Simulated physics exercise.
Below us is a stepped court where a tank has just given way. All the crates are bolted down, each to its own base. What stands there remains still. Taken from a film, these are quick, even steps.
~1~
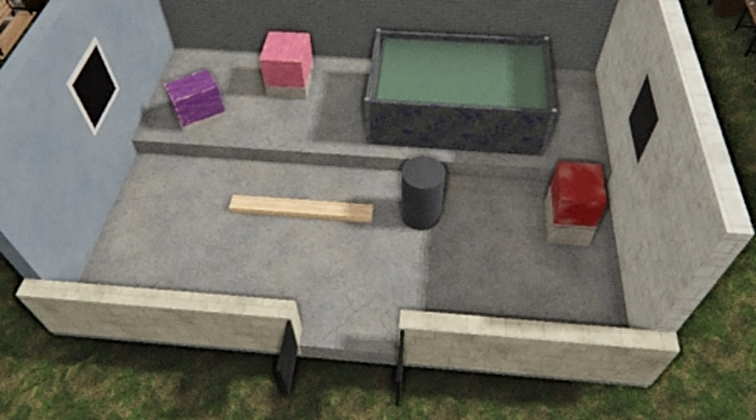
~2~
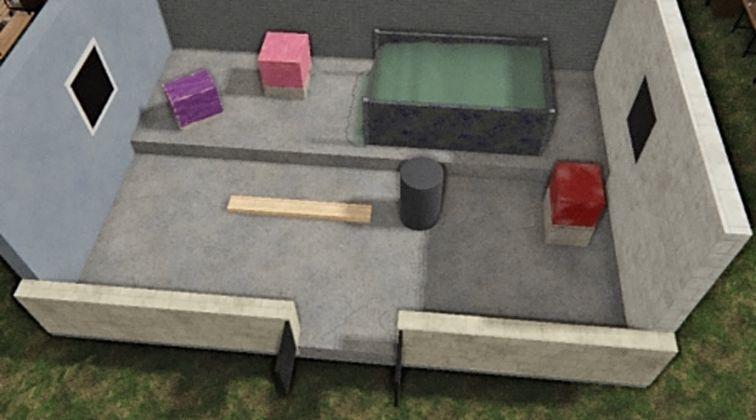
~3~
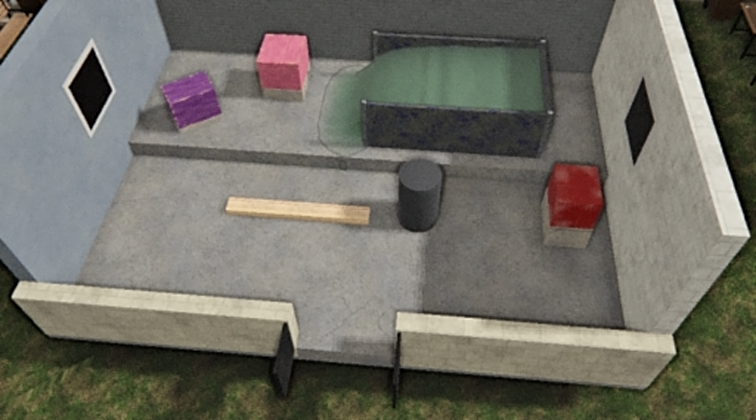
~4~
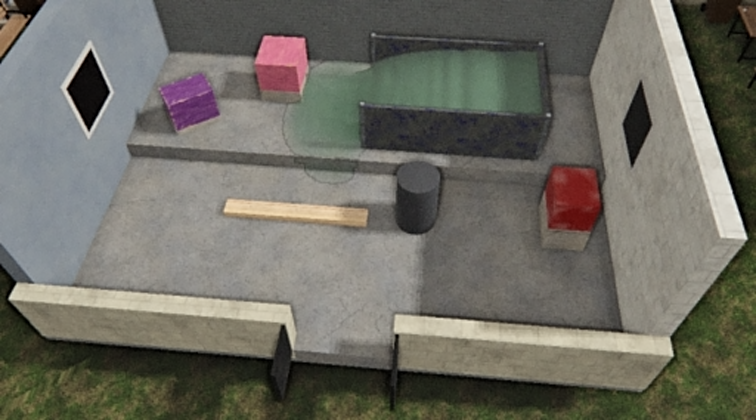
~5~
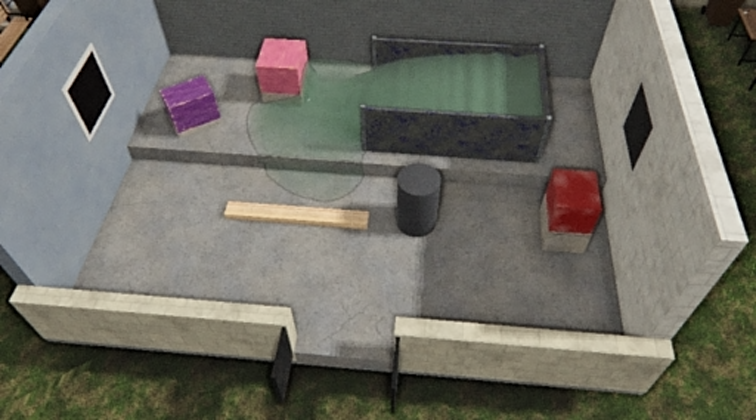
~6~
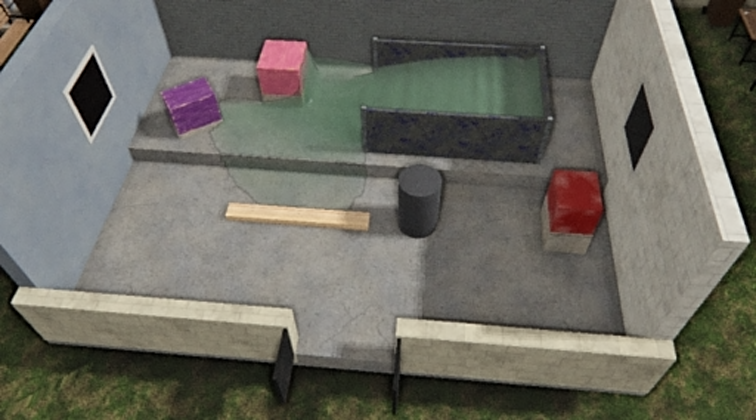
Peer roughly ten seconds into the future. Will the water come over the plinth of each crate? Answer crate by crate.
The red crate: No, it stays dry. The purple crate: Yes, water reaches it. The pink crate: Yes, water reaches it.
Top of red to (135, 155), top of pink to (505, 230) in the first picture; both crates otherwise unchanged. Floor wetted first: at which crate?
One in purple.
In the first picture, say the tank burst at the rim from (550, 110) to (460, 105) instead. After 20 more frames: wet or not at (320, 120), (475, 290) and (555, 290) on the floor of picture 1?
The first point is unwetted, the second swamped, the third swamped.
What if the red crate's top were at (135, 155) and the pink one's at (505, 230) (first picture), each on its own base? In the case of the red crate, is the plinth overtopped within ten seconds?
Outcome: Red is flooded.
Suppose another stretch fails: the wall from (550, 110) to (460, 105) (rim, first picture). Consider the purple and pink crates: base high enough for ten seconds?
Purple: Not reached; pink: Not reached.
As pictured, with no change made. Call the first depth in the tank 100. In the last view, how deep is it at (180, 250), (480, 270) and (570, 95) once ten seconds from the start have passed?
About 12, 10, 6 %.
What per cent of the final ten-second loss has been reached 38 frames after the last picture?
Estimated share: Close to 30 %.
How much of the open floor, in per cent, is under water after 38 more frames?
I'd estimate some 95 per cent.
A moment on, water covers 30 % of the floor; the red crate not reached, the purple crate water round its plinth, the pink crate water round its plinth.
Next, water covers 45 % of the floor; the red crate not reached, the purple crate water round its plinth, the pink crate water round its plinth.
Then, water covers 60 % of the floor; the red crate not reached, the purple crate water round its plinth, the pink crate water round its plinth.
Later, water covers 95 % of the floor; the red crate water round its plinth, the purple crate water round its plinth, the pink crate water round its plinth.
In the end, water covers 95 % of the floor; the red crate stayed above the water, the purple crate was topped, the pink crate was topped.
